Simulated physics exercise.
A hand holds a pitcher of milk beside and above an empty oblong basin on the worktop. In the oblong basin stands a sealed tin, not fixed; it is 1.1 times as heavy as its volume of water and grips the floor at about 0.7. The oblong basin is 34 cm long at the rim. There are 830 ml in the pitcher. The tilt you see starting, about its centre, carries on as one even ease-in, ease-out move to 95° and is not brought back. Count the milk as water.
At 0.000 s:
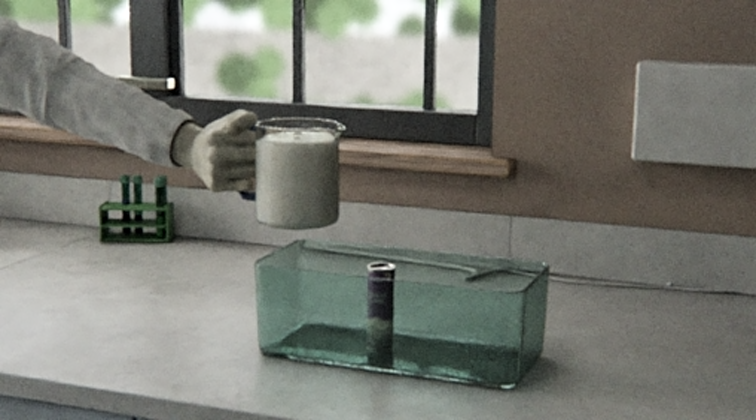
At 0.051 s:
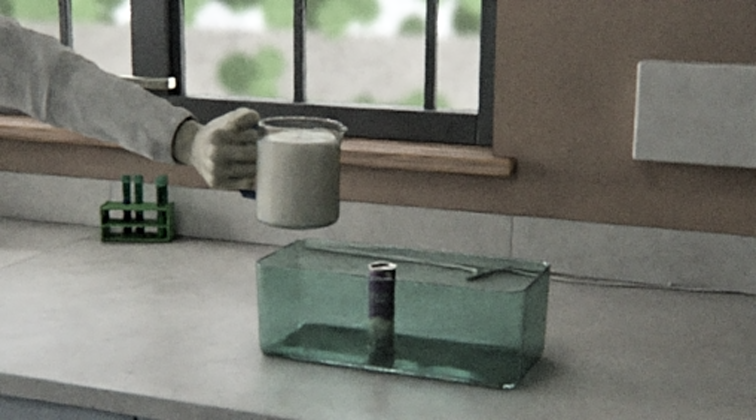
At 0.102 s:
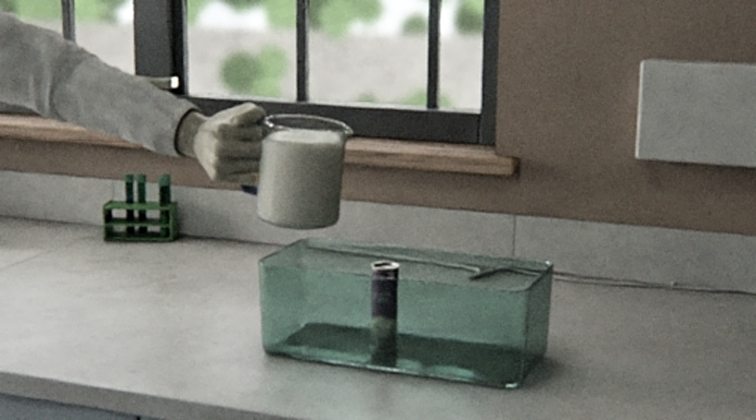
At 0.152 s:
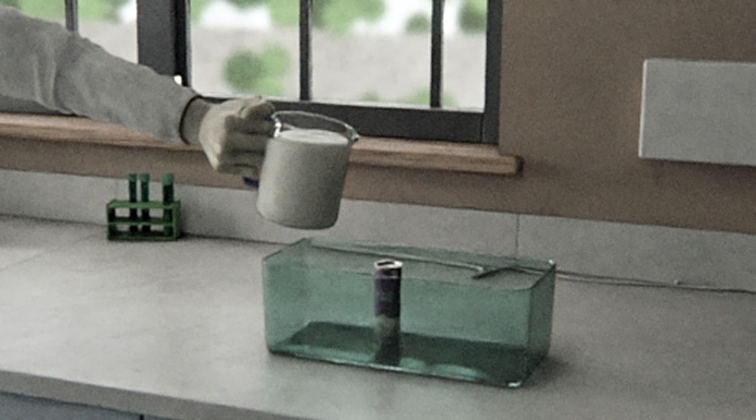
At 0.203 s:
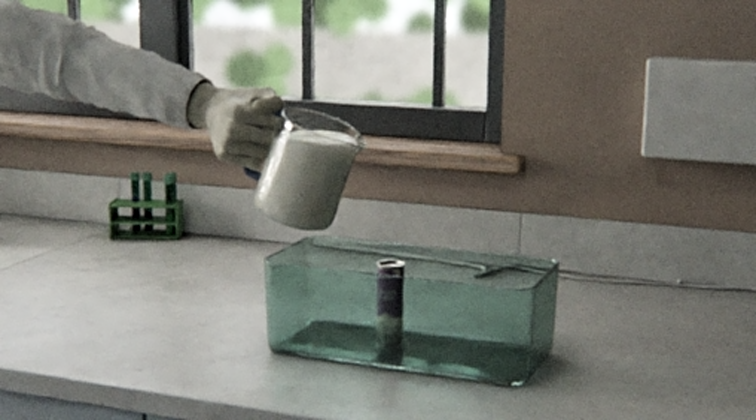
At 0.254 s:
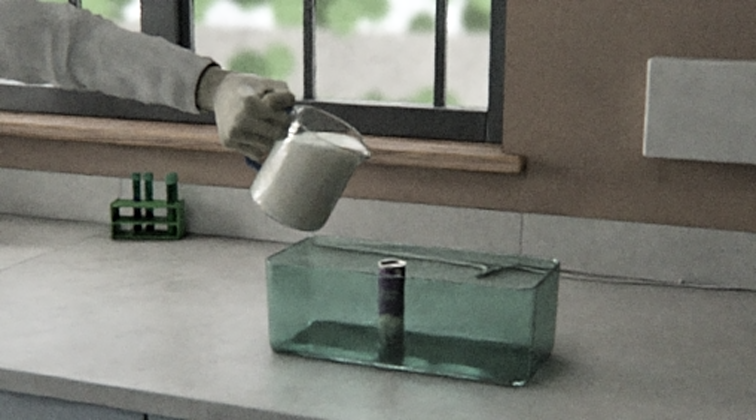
A pale grey worktop runs beneath a dark-framed window and brown wall, seen from the front and slightly above. A gloved hand in a grey sleeve reaches in from the left, holding a clear pitcher of white milk above a greenish oblong basin with a dark tin standing inside, while a small green rack sits at left. The hand tilts the pitcher rightward, slowly at first, then further, as the view shifts very slightly.
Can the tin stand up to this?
It keeps standing.
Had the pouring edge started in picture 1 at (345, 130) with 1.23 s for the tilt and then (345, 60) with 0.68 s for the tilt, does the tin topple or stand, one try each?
First it stays up; then it remains upright.
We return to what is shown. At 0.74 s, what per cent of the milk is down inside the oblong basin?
Some 54 per cent.
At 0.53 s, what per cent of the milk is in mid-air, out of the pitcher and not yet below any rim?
About 18 per cent.
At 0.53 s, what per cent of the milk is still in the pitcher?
Near 70 in a hundred.
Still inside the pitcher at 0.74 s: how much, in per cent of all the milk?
About 30 per cent.
After 0.53 s the tilt is 84° and 71 per cent is still to pour; the tin stands where it began.
After 0.74 s the tilt is 95° and 31 per cent is still to pour; the tin stands where it began.
After 0.95 s the tilt is 95° and 12 per cent is still to pour; the tin stands where it began.
After 1.18 s the tilt is 95° and 5 per cent is still to pour; the tin stands where it began.
In the end the tin stands where it began.
